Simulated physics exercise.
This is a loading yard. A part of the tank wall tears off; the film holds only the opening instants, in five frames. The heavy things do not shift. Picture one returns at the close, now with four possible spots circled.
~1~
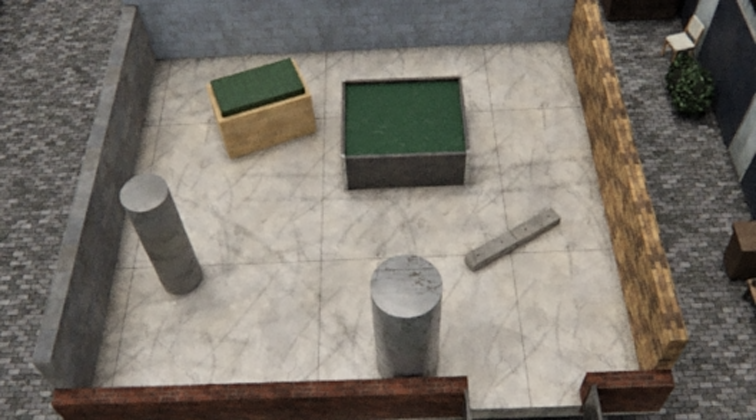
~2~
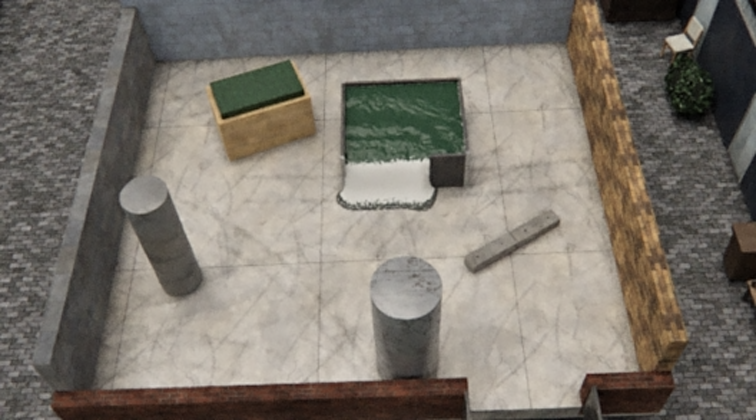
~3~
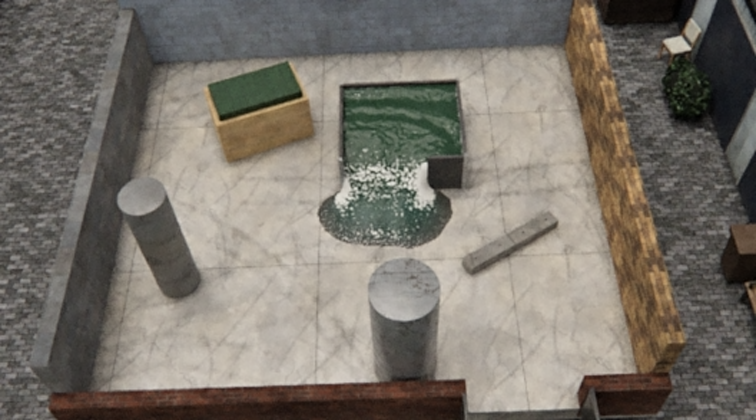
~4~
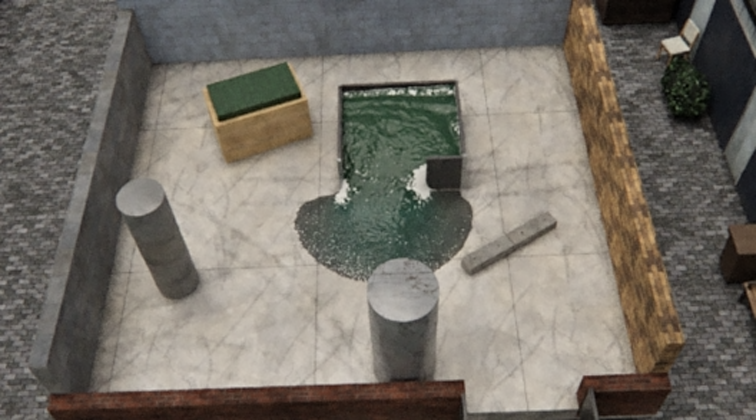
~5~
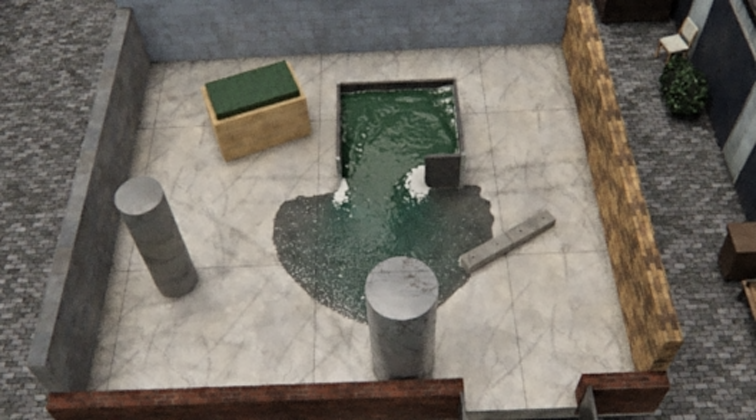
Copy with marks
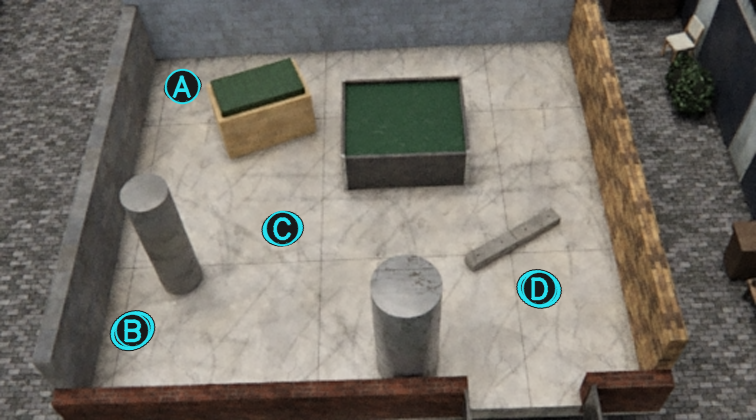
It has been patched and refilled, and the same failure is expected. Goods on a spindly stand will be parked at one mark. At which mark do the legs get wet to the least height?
The best spot is D.
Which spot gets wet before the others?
That would be C.
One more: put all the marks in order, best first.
Best to worst: D, C, A, B.
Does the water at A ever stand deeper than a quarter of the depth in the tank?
No.
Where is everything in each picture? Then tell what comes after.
Tank full, its middle at (404, 119); open gate at (526, 378).
Water covers 1 % of the ground and shows as far out as (341, 197).
Water covers 4 % of the ground and shows as far out as (421, 240).
Water covers 8 % of the ground and shows as far out as (319, 255).
Water covers 13 % of the ground and shows as far out as (320, 296).
On the marked copy, A at (182, 86); B at (132, 330); C at (282, 228); D at (539, 288).
If A is chosen, the water peaks at about 16 % of the depth that stood in the tank.
If B is chosen, the water peaks at about 31 % of the depth that stood in the tank.
If C is chosen, the water peaks at about 8 % of the depth that stood in the tank.
If D is chosen, the water peaks at about 2 % of the depth that stood in the tank.
